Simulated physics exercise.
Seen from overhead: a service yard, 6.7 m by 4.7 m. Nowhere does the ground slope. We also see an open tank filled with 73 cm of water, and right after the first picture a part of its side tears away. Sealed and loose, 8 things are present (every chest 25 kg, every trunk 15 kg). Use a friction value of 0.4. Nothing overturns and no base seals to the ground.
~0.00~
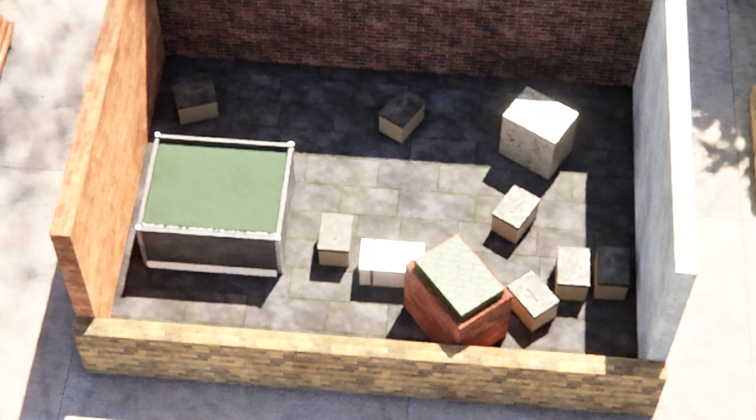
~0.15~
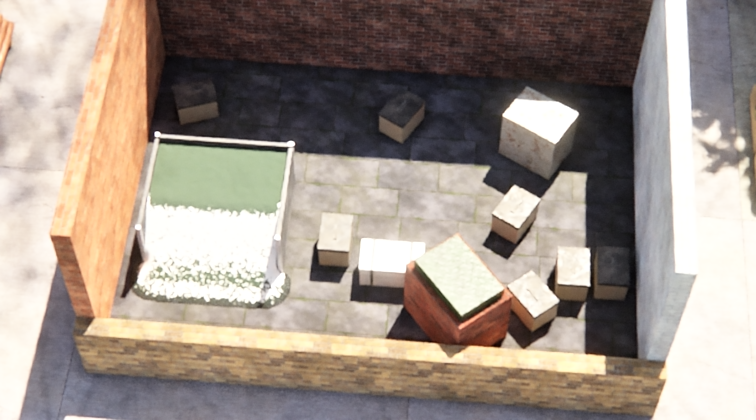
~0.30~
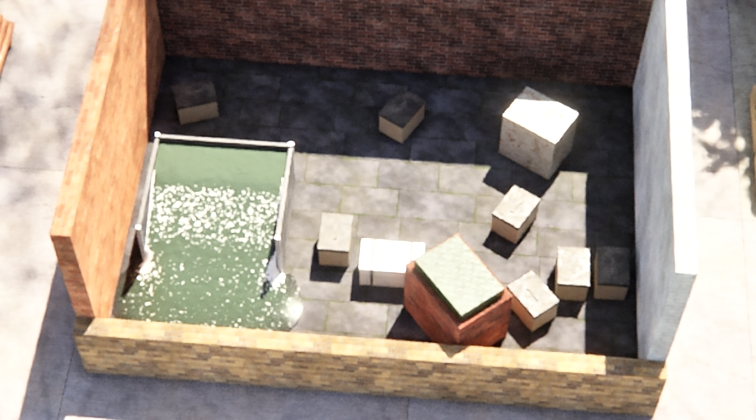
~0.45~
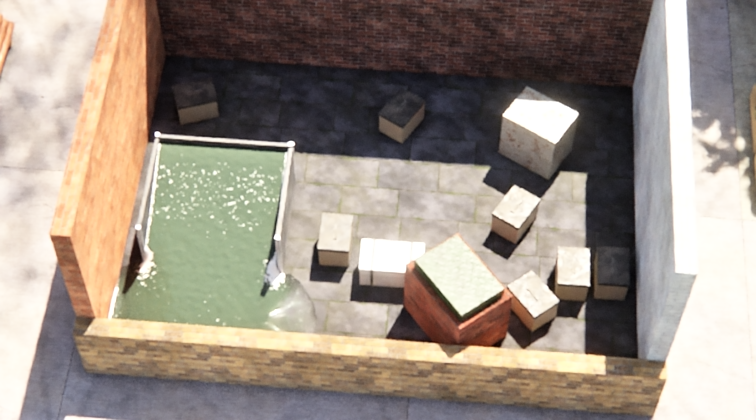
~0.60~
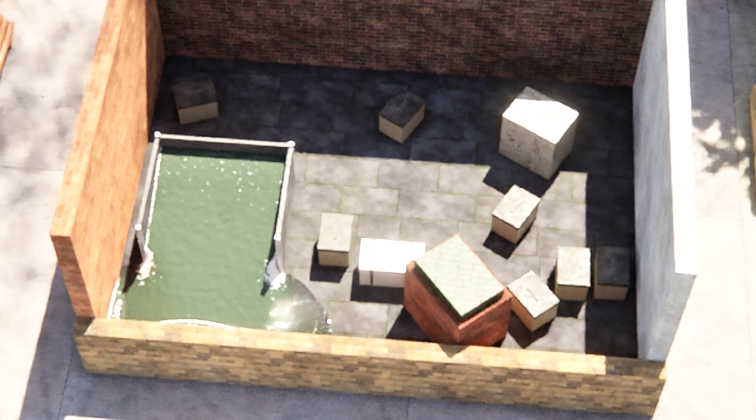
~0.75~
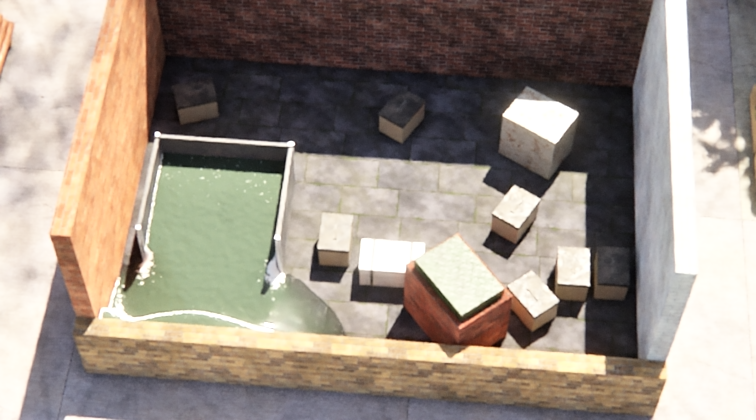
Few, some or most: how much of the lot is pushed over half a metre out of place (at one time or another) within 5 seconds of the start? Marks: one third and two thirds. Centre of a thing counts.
It is less than a third.
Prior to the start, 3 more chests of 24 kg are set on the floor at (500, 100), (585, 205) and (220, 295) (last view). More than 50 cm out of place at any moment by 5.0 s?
In order: Within it, within it, beyond it.
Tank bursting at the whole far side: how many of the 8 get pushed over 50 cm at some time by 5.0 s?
Count: 2.
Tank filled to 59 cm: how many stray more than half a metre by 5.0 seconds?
1.
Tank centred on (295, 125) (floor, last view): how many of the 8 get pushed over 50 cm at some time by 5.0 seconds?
The count would be 3.
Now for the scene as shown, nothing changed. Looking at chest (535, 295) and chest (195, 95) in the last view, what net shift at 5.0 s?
Taking them in turn, I get 0 cm for the first and 20 cm for the second.
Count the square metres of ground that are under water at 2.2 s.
Wet: Near 10.0 m2.
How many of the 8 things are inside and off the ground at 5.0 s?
It comes to 1.
After 1.1 s 0 of 8 are over 50 cm from their spots; 0 afloat.
After 2.2 s 1 of 8 are over 50 cm from their spots; 0 afloat.
After 3.5 s 1 of 8 are over 50 cm from their spots; 0 afloat.
After 5.0 s 1 of 8 are over 50 cm from their spots, and 1 have been at some point; 1 afloat.
